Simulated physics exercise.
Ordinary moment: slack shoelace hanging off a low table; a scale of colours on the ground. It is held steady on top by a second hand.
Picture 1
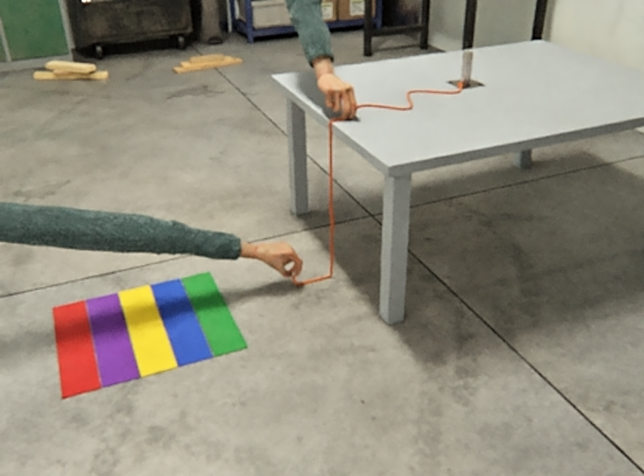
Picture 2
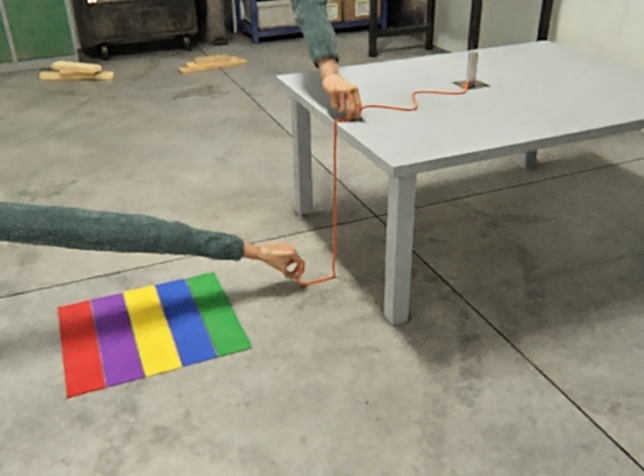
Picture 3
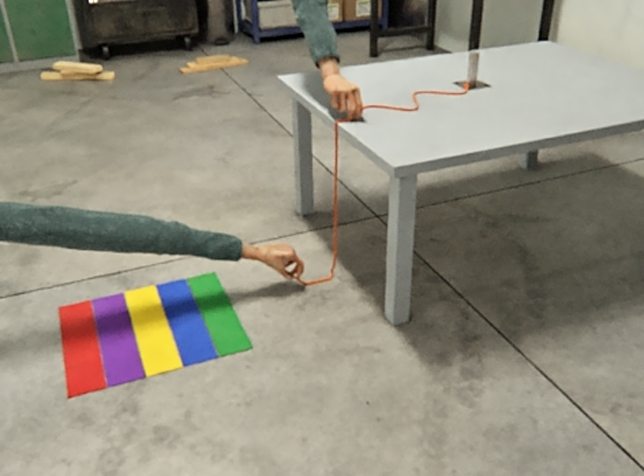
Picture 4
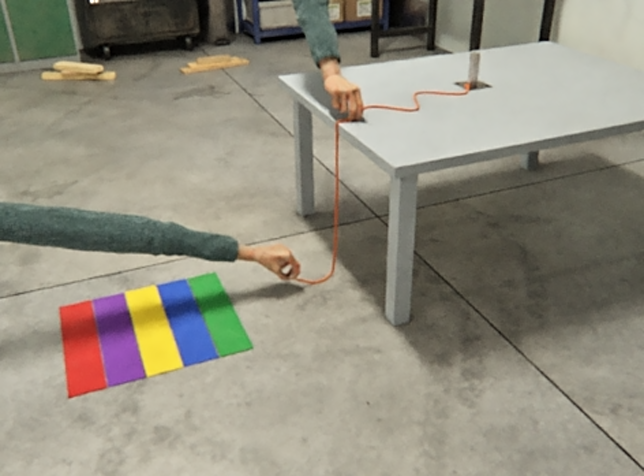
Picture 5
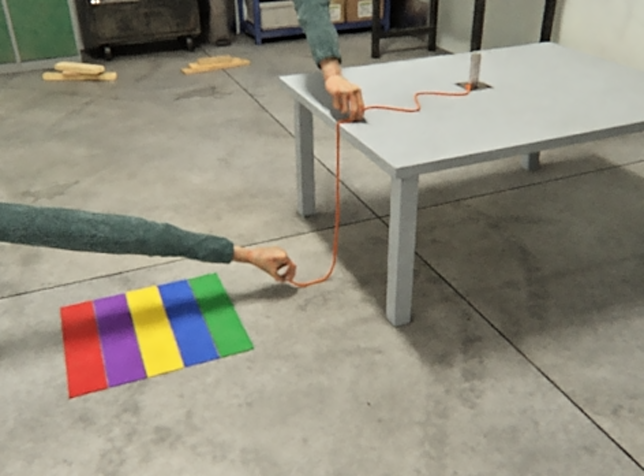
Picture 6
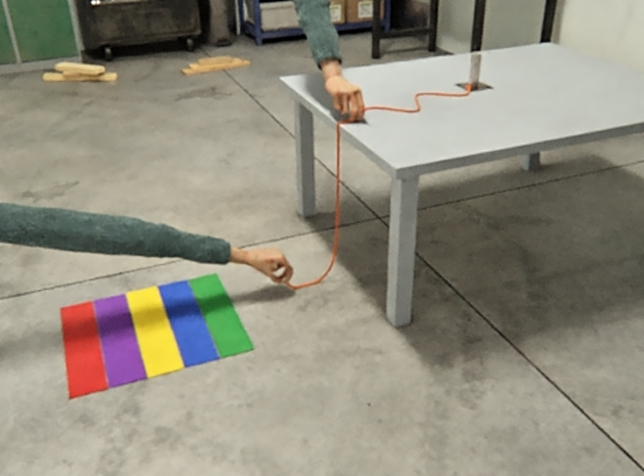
Hand drawing the end of a slack orange shoelace slightly left near coloured strips, another hand holding it at a grey table's edge.
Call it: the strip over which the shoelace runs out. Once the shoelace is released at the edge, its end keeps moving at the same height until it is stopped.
Purple.
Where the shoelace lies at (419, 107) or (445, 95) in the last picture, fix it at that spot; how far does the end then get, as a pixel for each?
Taking the tries in turn, you get (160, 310) and then (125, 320).
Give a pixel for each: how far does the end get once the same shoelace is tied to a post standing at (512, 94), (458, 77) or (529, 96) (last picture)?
Respectively (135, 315), (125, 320) and (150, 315).
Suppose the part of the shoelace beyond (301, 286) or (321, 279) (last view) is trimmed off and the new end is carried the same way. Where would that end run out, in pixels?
The first cut gives (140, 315) and the second gives (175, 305).
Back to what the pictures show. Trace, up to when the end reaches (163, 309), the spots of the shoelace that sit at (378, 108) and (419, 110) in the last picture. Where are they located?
In order: (333, 120) and (368, 109).
Soon after, end near (163, 309); over yellow.
Then, end near (128, 317); over purple.
At full stretch, end near (109, 322); over purple. The end stops over the purple strip.
